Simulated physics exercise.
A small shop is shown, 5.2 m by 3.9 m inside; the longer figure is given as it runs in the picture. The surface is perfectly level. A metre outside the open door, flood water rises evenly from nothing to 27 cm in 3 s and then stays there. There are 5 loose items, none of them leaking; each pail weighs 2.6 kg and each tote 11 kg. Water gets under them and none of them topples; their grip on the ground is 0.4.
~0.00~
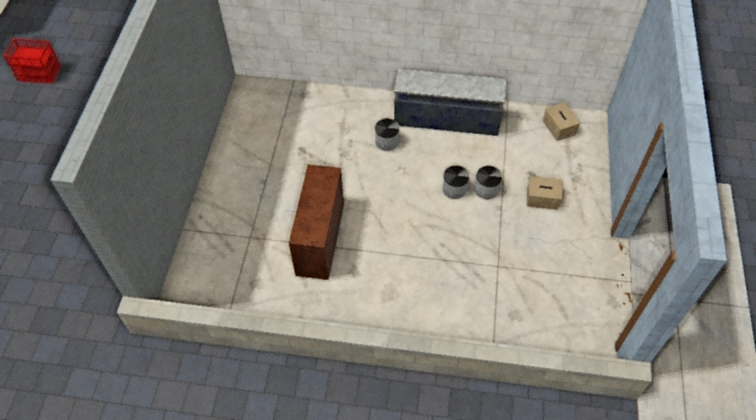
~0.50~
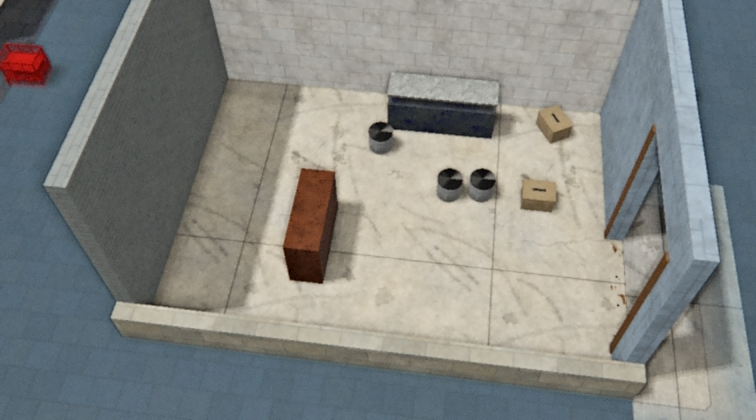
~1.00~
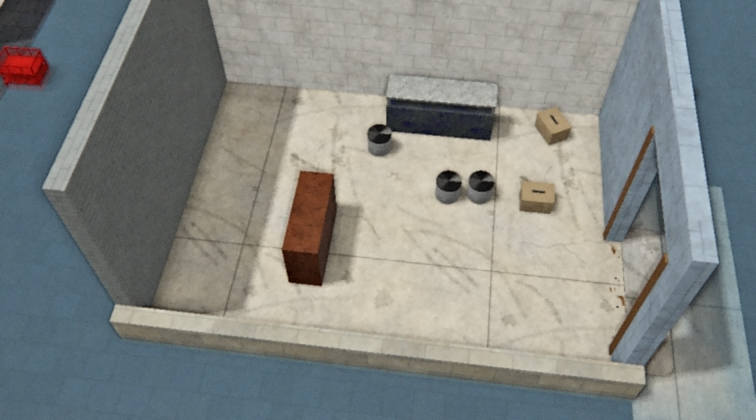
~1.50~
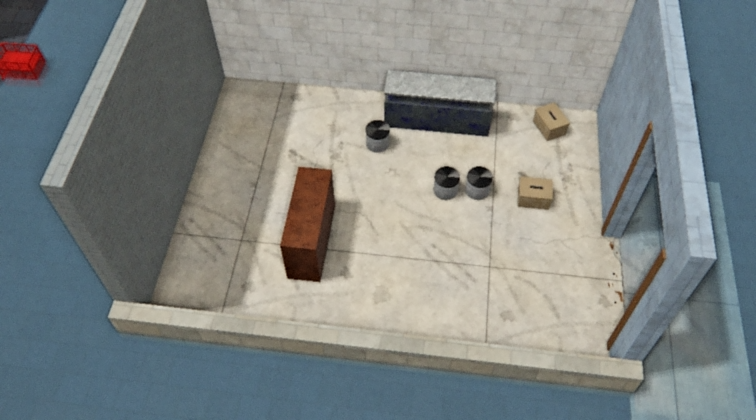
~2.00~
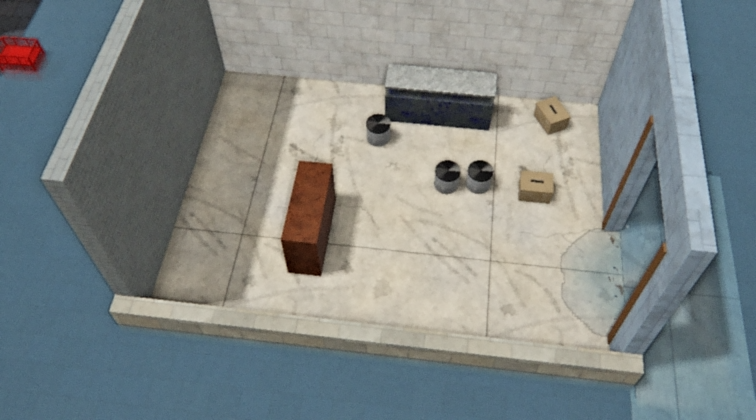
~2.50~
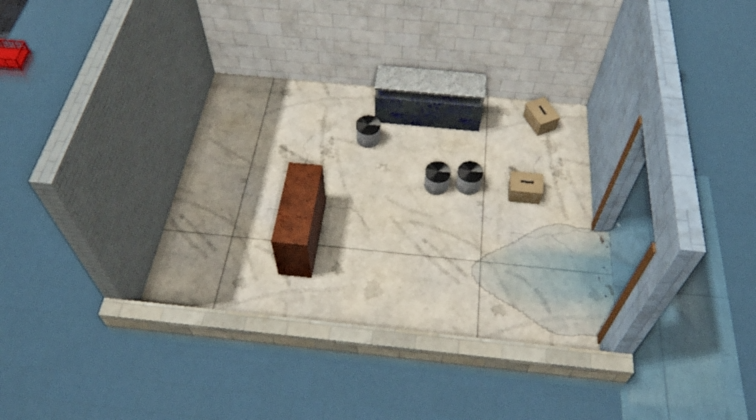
Bluish water covered the paving around a small open-topped shop, then crept in through the doorway on the right and spread across the pale floor, while the boxes and round metal pails stayed put.
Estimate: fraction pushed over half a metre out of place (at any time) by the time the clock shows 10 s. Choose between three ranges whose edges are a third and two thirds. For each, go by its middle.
The range is the middle one, a third to two thirds.
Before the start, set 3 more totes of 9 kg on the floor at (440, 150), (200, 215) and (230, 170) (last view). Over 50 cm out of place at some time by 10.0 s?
Within the limit; beyond the limit; beyond the limit.
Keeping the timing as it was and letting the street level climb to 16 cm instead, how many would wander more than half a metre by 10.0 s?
With that change, 2 of them.
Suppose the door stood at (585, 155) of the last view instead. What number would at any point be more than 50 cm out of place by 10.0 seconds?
That gives 5 of them.
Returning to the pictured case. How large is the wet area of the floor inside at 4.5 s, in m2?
Roughly 10.5 m2.
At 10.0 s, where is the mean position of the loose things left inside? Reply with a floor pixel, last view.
Centred roughly on (427, 137).
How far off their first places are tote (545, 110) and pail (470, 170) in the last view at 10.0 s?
Respectively 5 and 60 cm.
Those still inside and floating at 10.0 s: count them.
3.
After 3.5 s 0 of 5 are over 50 cm from their spots; 0 afloat.
After 4.5 s 2 of 5 are over 50 cm from their spots; 0 afloat.
After 7.0 s 3 of 5 are over 50 cm from their spots; 3 afloat.
After 10.0 s 3 of 5 are over 50 cm from their spots, and 3 have been at some point; 3 afloat.
